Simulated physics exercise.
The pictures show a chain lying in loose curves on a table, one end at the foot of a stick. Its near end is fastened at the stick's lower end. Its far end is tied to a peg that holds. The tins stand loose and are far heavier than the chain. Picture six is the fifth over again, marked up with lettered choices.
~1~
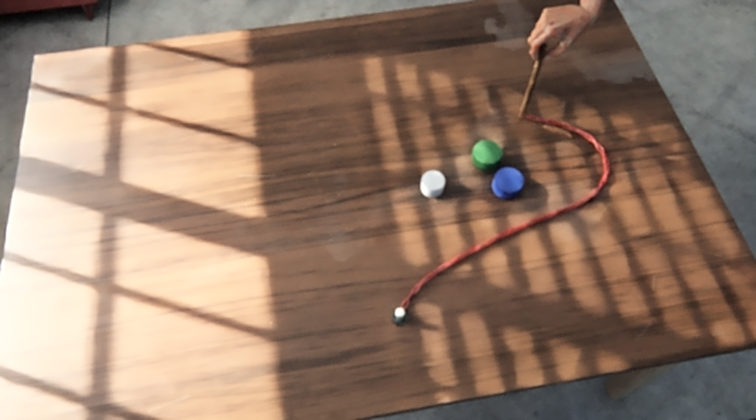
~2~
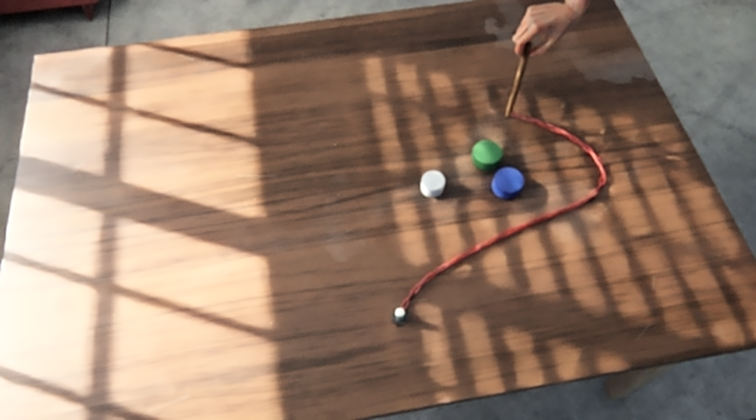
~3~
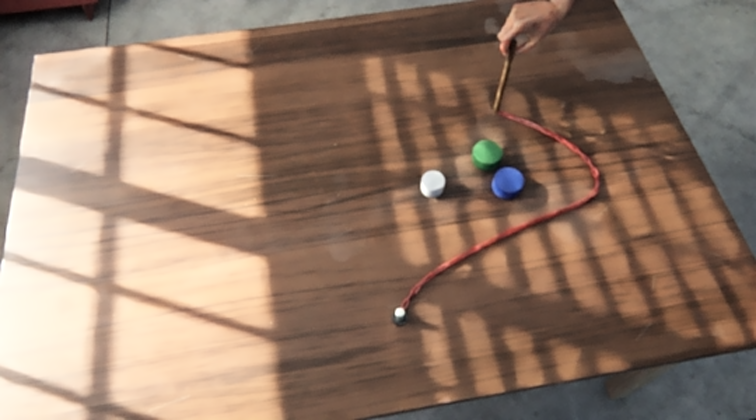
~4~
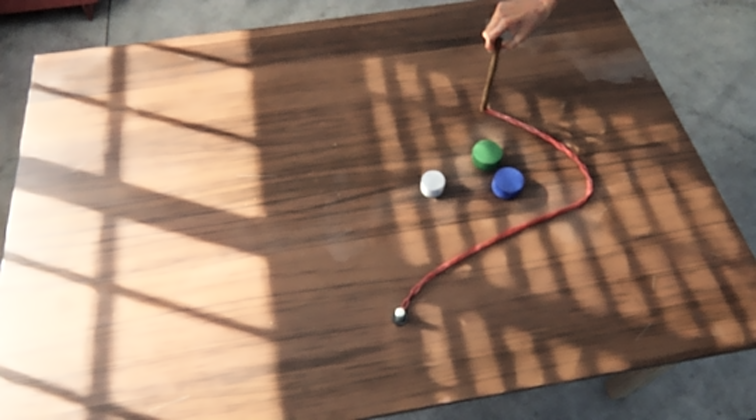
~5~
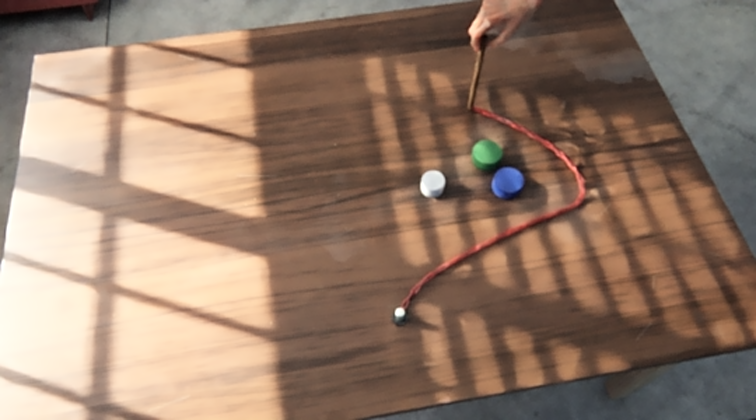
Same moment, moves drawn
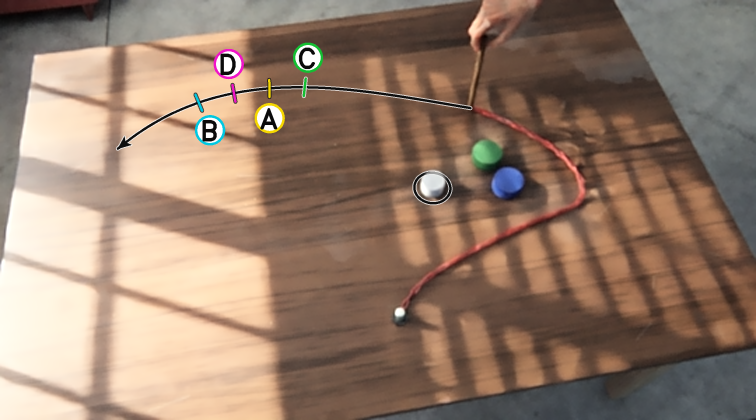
A wooden table on a grey floor is seen from above at an angle by a still camera, with slatted sunlight and shadow across its top. A white, a green and a blue tin sit right of centre, and a red chain curves around their right side from a small peg near the front to a stick's lower end. A hand at the far edge moves the stick steadily left, drawing the chain's far end along while its right-hand bend shifts slightly inward.
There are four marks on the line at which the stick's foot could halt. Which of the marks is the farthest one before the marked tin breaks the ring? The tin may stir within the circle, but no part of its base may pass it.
All is well up to C.
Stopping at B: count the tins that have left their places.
Three.
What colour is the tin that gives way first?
Blue.
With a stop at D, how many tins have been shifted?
Three.
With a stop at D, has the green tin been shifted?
By then, yes.
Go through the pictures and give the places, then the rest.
The first frame shows blue tin (508, 183); peg (400, 315); green tin (487, 155).
The second frame shows green tin (487, 155); white tin (433, 184).
The third frame shows blue tin (508, 183); peg (400, 315).
The fourth frame shows green tin (487, 155); white tin (433, 184).
The fifth frame shows blue tin (508, 183); peg (400, 315); green tin (487, 155).
On the copy, A at (269, 88); B at (199, 103); C at (305, 87); D at (234, 93); the ring at (432, 188); the route from (470, 108) via (287, 87) to (118, 149).
On C. First, foot of the stick (412, 99); white tin (433, 184).
Then, foot of the stick (354, 91); green tin (483, 157); white tin (433, 184); blue tin (491, 180).
Finally, foot of the stick (305, 88); green tin (448, 162); white tin (433, 184); blue tin (460, 184); the white tin is still in its ring.
By contrast, A drags the ringed tin to (413, 187); B drags the ringed tin to (369, 200); D drags the ringed tin to (390, 193).
